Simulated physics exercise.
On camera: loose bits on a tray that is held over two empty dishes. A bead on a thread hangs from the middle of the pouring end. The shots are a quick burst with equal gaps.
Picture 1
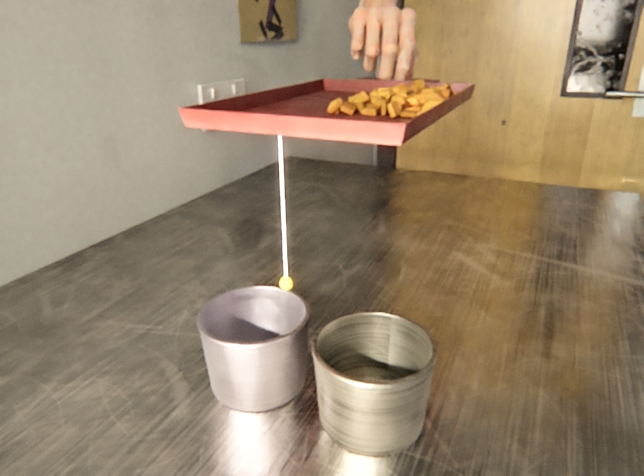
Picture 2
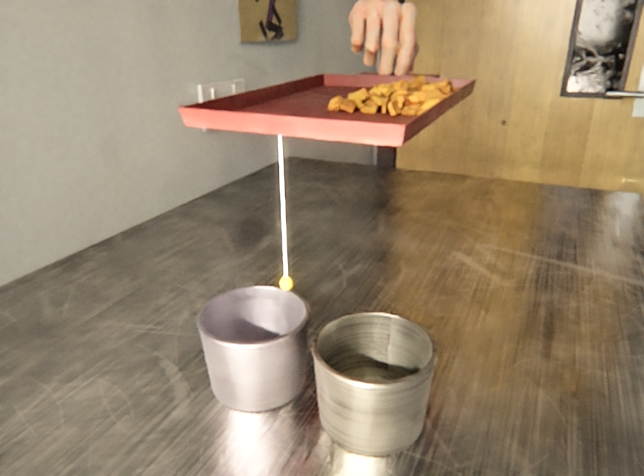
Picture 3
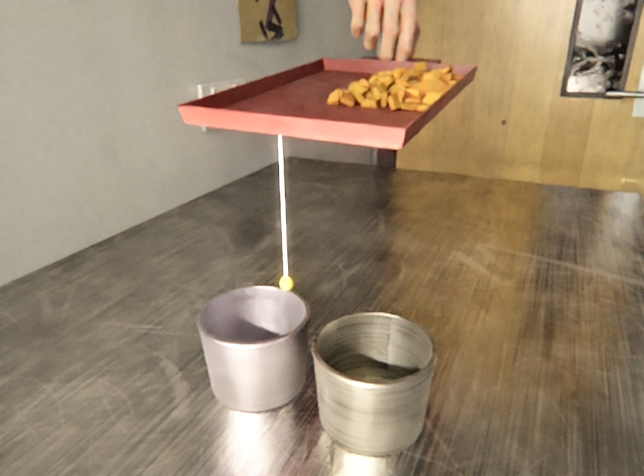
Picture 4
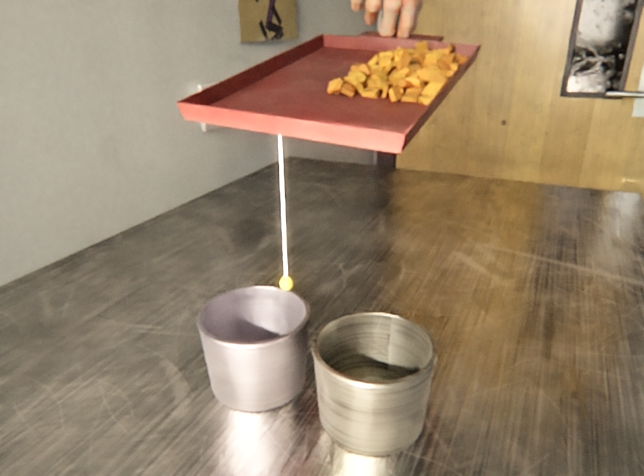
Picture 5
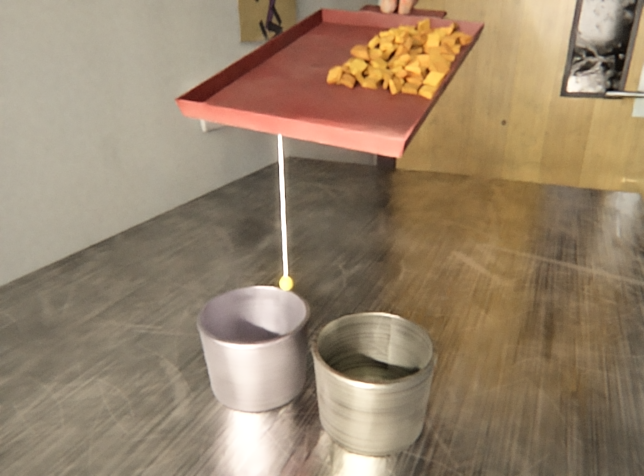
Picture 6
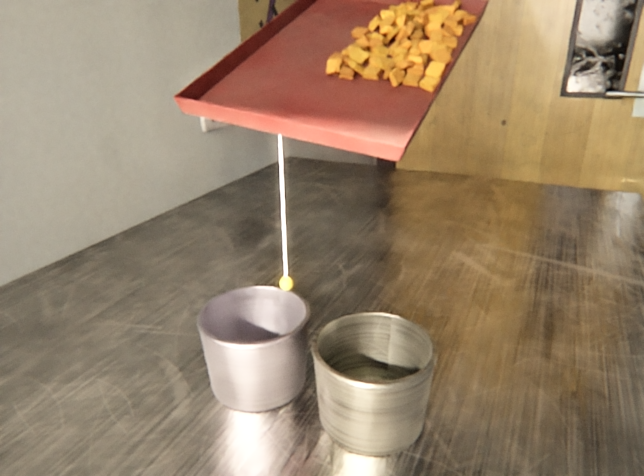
A red tray of orange-brown cereal squares, gripped by a hand at its far end, tilts steadily, its back rising and its near edge dipping lowest at the right corner. Below its near edge, a yellow bead hangs on a white thread above two empty dishes, pale lilac left and grey-green right. The fixed, slightly elevated view shows a scratched dark tabletop, a grey wall and wooden panelling behind.
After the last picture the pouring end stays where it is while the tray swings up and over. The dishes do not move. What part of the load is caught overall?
Caught overall: The larger part.
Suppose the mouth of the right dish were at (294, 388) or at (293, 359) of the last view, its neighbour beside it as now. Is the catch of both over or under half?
The first try: The smaller part. The second: Under half.
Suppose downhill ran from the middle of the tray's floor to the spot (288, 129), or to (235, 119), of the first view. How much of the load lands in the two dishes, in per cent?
About 40 and 0 per cent.
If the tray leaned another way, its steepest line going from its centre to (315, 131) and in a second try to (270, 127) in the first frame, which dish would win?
One: The right-hand dish. Two: The dish on the left.
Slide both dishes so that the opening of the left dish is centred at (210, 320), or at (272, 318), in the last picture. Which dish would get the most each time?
First right, then the right dish.
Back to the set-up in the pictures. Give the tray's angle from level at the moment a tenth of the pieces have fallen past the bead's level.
Roughly 75°.
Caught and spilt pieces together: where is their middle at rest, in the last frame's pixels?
Close to (366, 416).
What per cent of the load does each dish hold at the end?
Left dish near 0 in a hundred; right dish near 60.
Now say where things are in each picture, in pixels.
Corners of the pouring end (184, 108) and (401, 123), level; middle of the load (399, 102), cereal squares; left dish (226, 370); right dish (351, 411); bead on its thread (287, 283), in the first frame.
Corners of the pouring end (184, 107) and (401, 124), level; middle of the load (399, 99), in the second frame.
Corners of the pouring end (183, 105) and (401, 127), tipped barely, lowest at the right corner; middle of the load (399, 89), in the third frame.
Corners of the pouring end (182, 102) and (401, 133), tipped a little, lowest at the right corner; middle of the load (400, 75), in the fourth frame.
Corners of the pouring end (181, 99) and (401, 138), tipped clearly, lowest at the right corner; middle of the load (407, 47), in the fifth frame.
Corners of the pouring end (179, 96) and (401, 143), tipped clearly, lowest at the right corner; middle of the load (408, 31); left dish (226, 370); right dish (351, 411), in the sixth frame.
Just after the last frame, tray tipped steeply; roughly two thirds on the tray; roughly a third in the air.
A moment on, tray tipped past a quarter turn; just a few on the tray; roughly half in the right dish; just a few in the left dish; roughly a third outside both; about a tenth in the air.
Further on, tray tipped past a quarter turn; roughly two thirds in the right dish; just a few in the left dish; roughly a third outside both.
When it is over, tray tipped past a quarter turn; roughly two thirds in the right dish; just a few in the left dish; roughly a third outside both.
